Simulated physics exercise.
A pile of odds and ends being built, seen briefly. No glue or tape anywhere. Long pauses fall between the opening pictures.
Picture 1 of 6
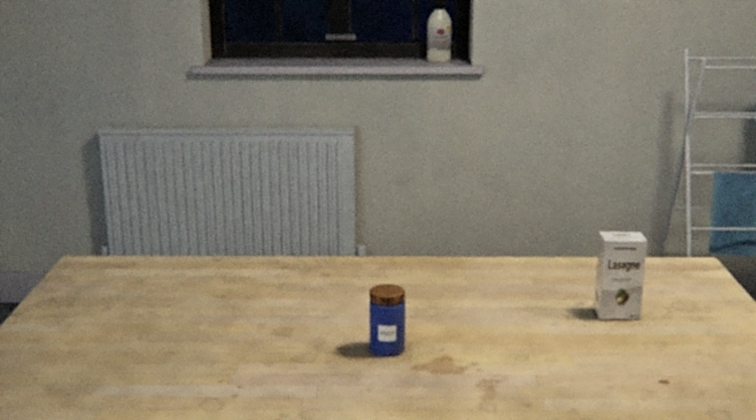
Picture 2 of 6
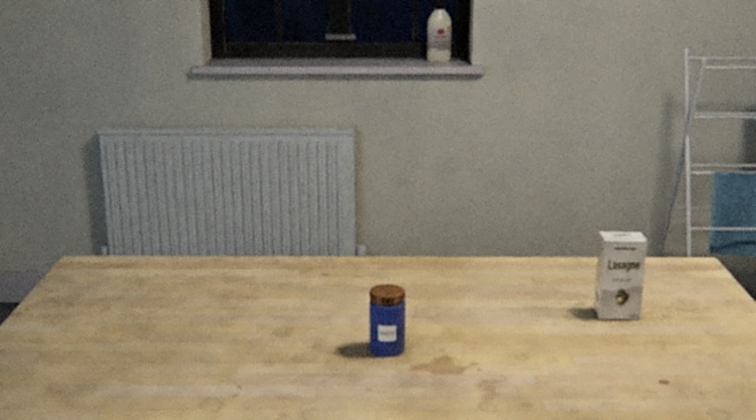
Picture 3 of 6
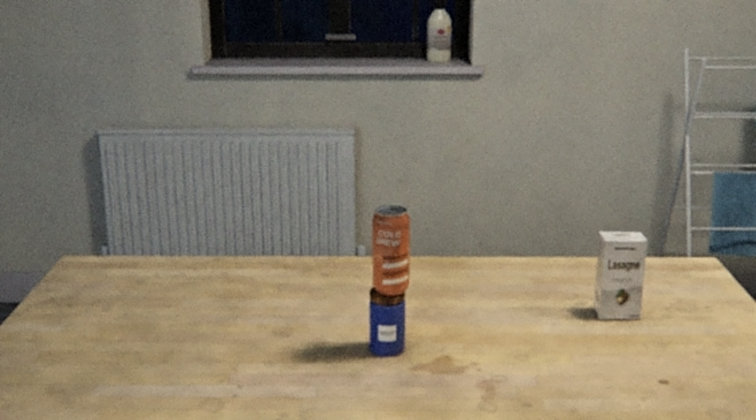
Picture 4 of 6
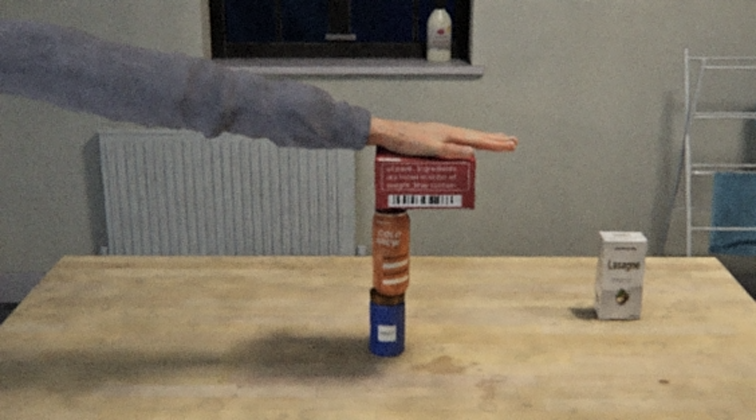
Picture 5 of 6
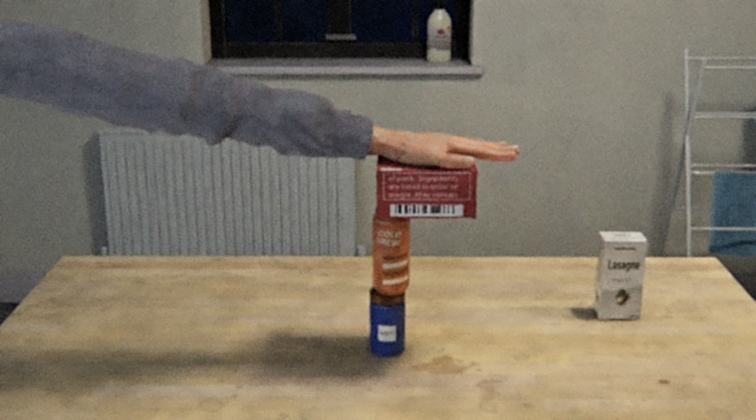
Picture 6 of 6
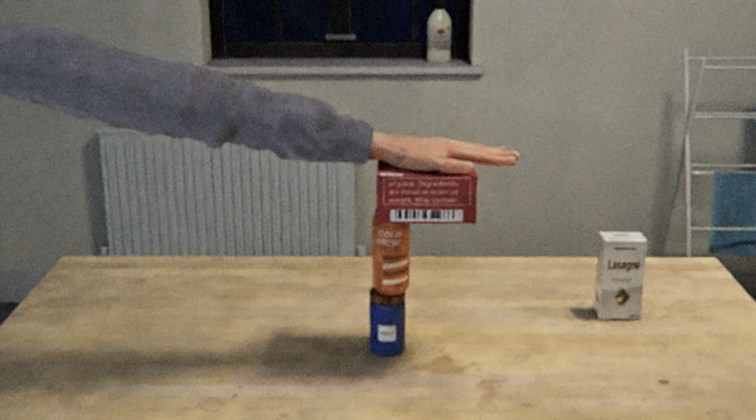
A hand lowering a red box onto an orange can stacked on a blue jar, beside a white carton on a table.
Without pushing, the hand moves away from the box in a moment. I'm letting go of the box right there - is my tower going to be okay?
The pile does not stand firm.
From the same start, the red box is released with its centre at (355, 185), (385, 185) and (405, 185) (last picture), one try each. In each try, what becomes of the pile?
Try one: It topples; try two: It stands firm; try three: It stands firm.
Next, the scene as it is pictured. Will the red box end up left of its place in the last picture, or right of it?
As we see it, to our right.
Then, 0.30 s past the last view, red box now fallen.
Then, 0.50 s past the last view, things are still on the move.
Then, 0.70 s past the last view, as before.
Finally, fallen, red box; the other 3 still in place. Final places as the last picture's camera would see them, red box near (513, 329). The pile loses its balance.
